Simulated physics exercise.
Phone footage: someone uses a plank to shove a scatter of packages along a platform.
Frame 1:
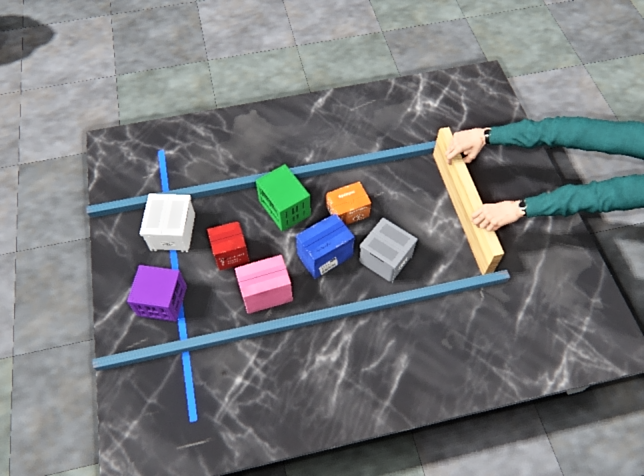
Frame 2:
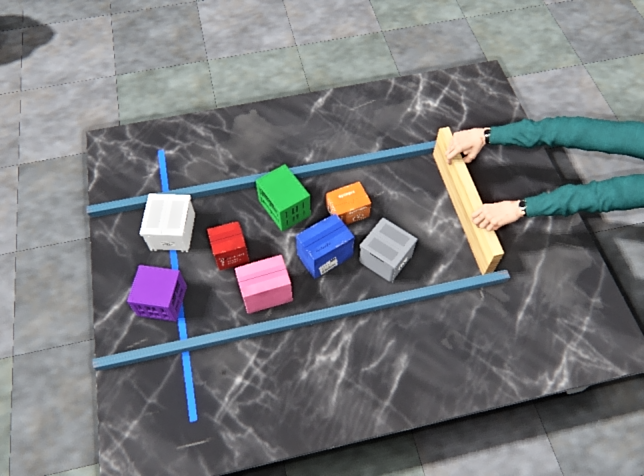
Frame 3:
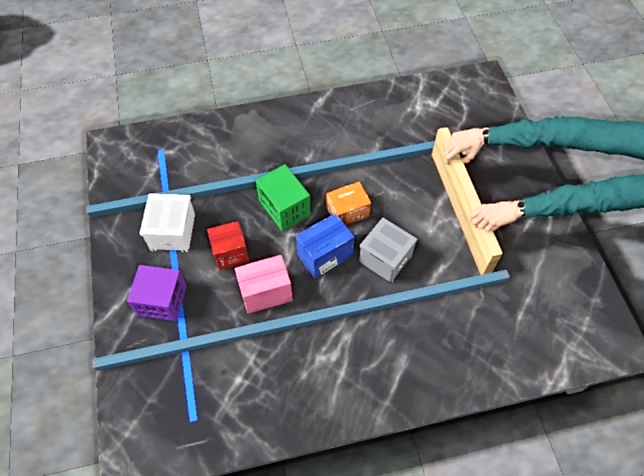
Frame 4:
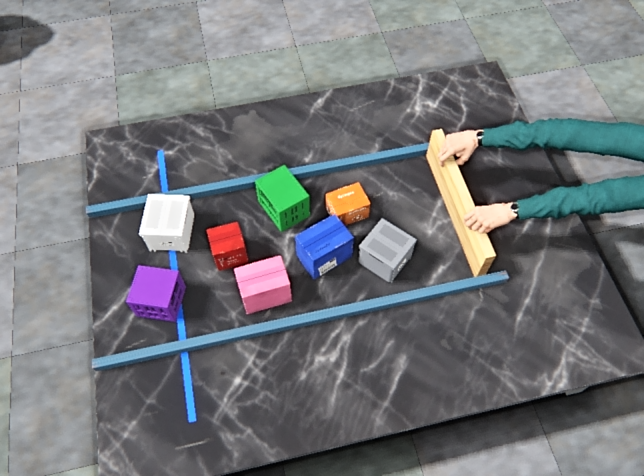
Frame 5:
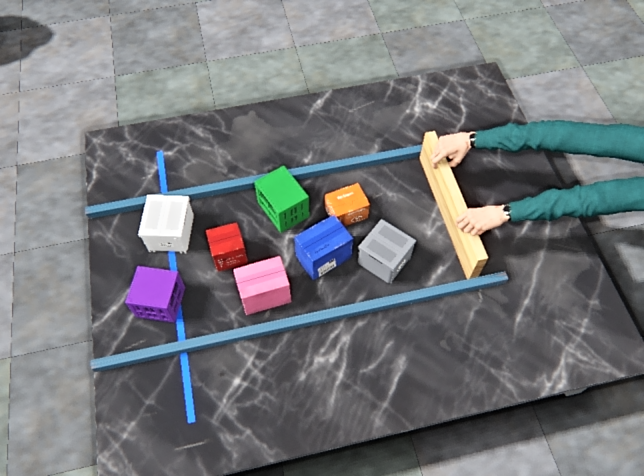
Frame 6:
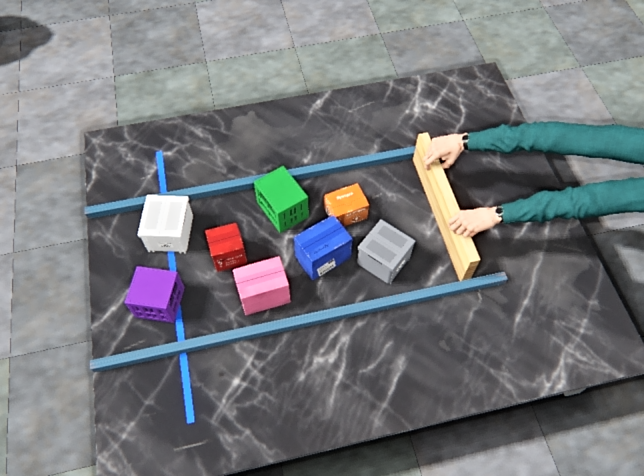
A person slides a wooden plank slightly left along a dark platform toward several still, colourful packages.
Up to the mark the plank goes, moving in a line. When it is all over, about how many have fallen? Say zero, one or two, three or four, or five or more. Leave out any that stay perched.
When it is all over, the number fallen is one or two.
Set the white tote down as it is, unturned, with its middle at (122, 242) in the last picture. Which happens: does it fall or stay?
Started there, the object drops over the edge.
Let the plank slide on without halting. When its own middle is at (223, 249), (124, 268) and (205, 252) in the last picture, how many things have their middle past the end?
By position: 0 / 6 / 0.
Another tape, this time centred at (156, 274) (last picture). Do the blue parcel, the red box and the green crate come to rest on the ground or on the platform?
The blue parcel keeps its place; the red box is gone; and the green crate keeps its place.
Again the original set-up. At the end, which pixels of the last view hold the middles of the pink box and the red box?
You'll find the pink box at roughly (98, 327) and the red box at roughly (93, 261).
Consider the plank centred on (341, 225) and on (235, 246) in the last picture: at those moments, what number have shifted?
At the first point the count is 4, at the second it's 8.
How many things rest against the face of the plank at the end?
2.
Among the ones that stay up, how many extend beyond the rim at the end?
Looks like 2 of them.
A little later, none off yet; purple crate at rest near (156, 295); white tote at rest near (167, 224); red box at rest near (227, 248).
Next, none off yet; purple crate at rest near (156, 295); white tote at rest near (167, 224); red box shifted a little near (212, 244).
Later still, none off yet; purple crate shifted a little near (133, 292); white tote shifted about its own width near (120, 228); red box shifted well along near (147, 251).
When it is over, the number that fall off is one or two; down, white tote and purple crate.
